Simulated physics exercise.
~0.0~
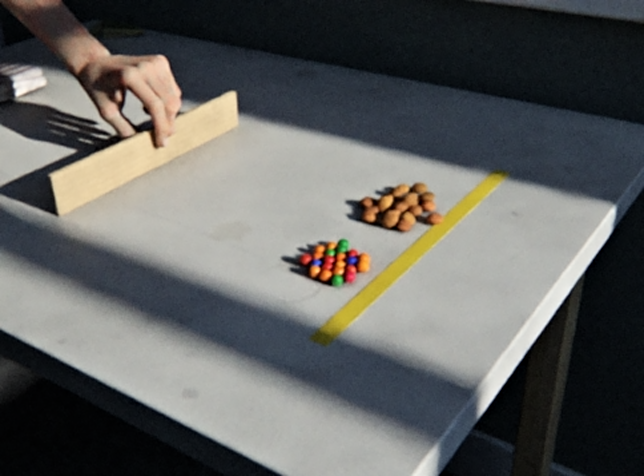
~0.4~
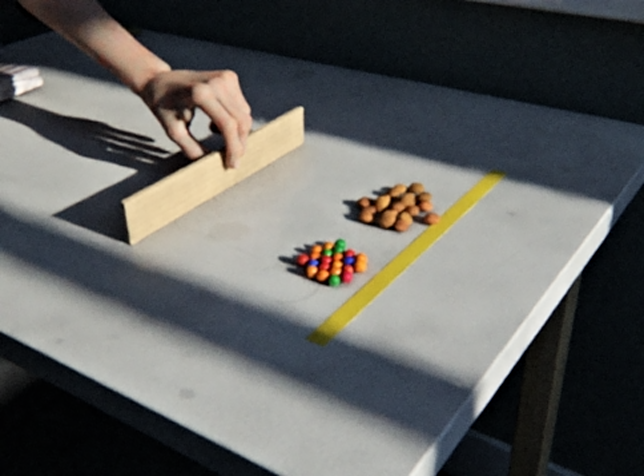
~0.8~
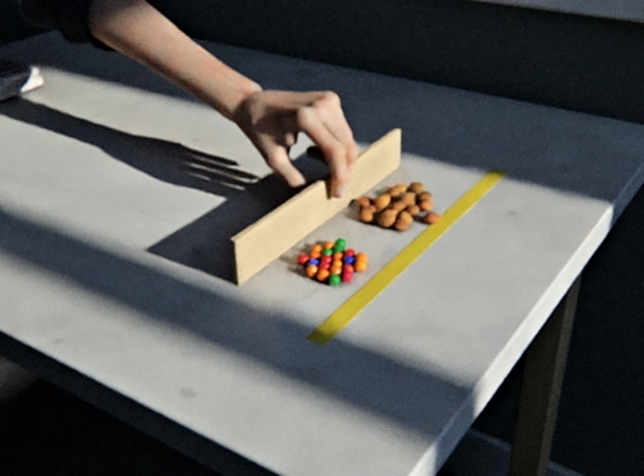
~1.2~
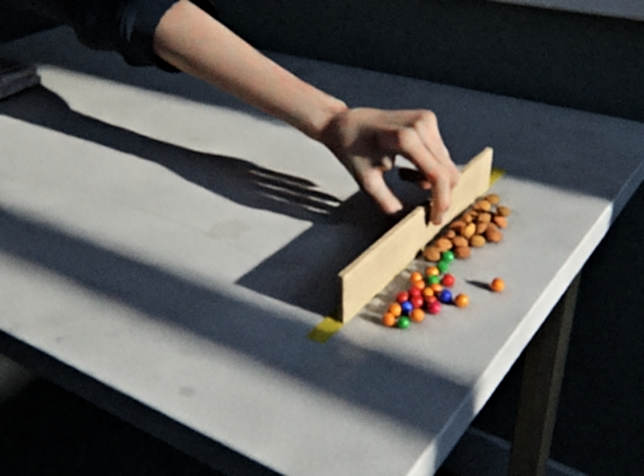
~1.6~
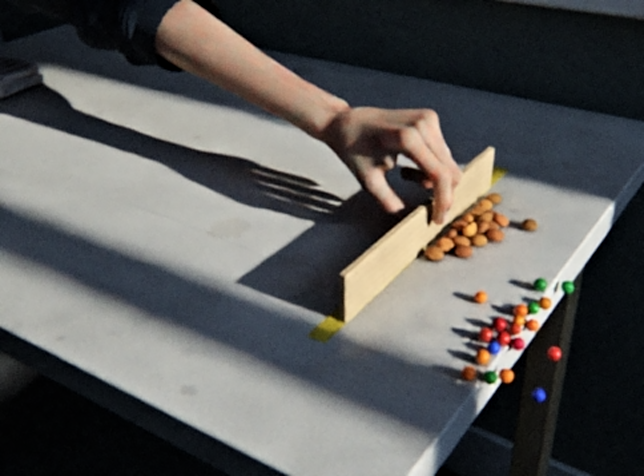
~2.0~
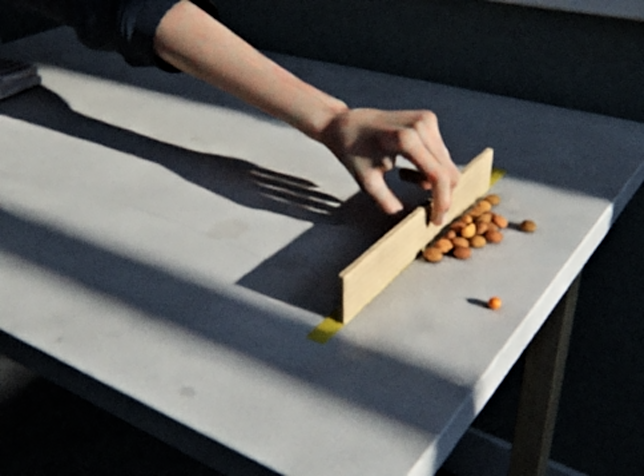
On a pale grey tabletop crossed by bands of sunlight and shadow, a hand holds a strip of card upright behind two small batches, brightly coloured beads in front and brown nut-like pieces behind. The hand slides the card to the right, toward a strip of yellow tape. The card reaches both batches and pushes them past the tape, where it stops. The beads keep rolling and scatter toward the table's edge, and some drop over it. At the end, a single orange bead remains on the tabletop, while the brown pieces rest beside the still card.
